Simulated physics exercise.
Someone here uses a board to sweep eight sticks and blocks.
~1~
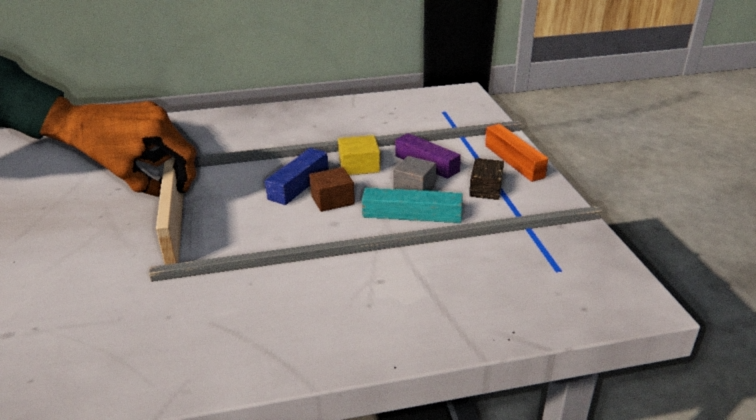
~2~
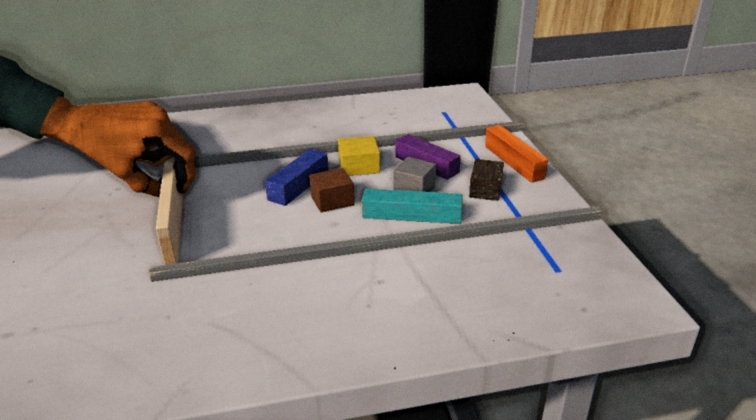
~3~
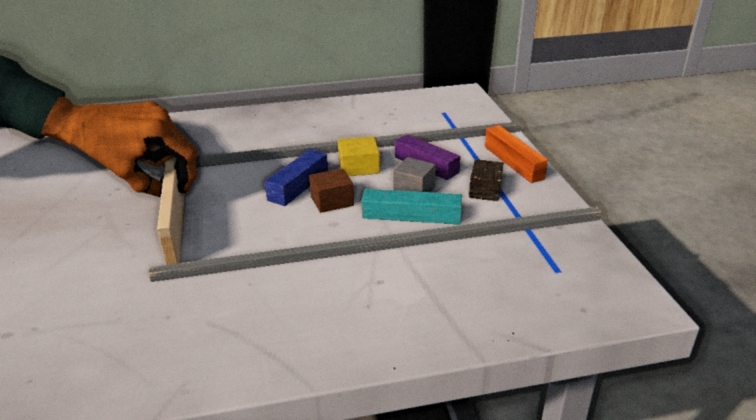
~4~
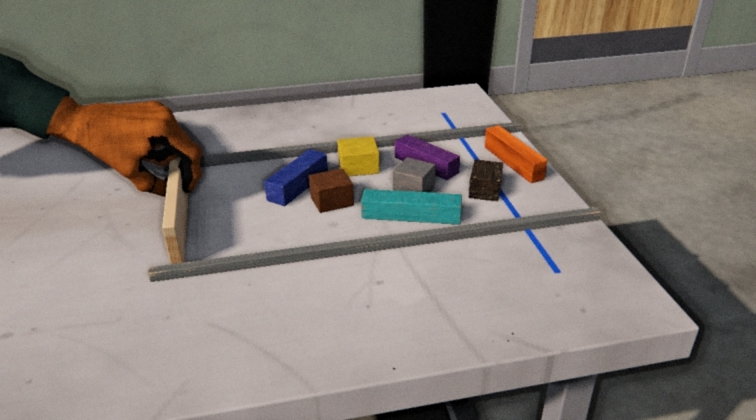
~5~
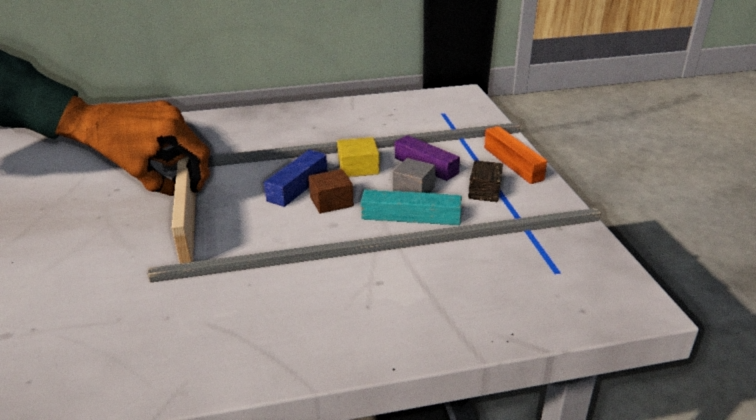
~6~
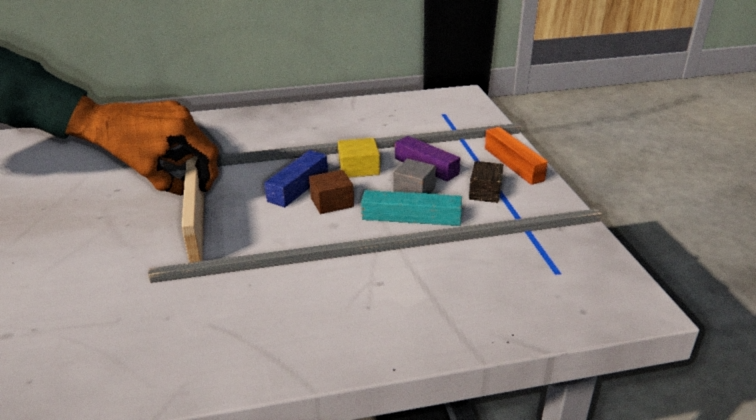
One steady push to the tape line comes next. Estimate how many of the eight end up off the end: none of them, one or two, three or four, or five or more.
One or two.
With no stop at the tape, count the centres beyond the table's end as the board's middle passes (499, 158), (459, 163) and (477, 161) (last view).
Counts per position: 3 / 0 / 1.
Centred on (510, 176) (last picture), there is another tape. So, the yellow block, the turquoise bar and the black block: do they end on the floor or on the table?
OK, so the yellow block stays where it is, the turquoise bar stays where it is, and the black block? It comes off.
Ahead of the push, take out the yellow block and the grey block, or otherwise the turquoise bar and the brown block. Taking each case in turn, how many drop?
The number fallen is 0, and in the other try 1.
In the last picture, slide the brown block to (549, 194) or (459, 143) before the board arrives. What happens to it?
Taken in order, it does not stay and then does not stay.
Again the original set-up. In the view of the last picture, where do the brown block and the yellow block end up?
The brown block ends up near (510, 174), and the yellow block near (509, 140).
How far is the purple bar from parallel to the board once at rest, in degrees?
About 0°.
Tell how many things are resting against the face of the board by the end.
3.
Soon after, none off yet; orange stick at rest near (515, 155); black block at rest near (486, 181); purple bar at rest near (427, 158).
Then, none off yet; orange stick at rest near (515, 155); black block at rest near (489, 181); purple bar moved a little near (464, 153).
At rest, the number that fall off is one or two; fallen, orange stick.
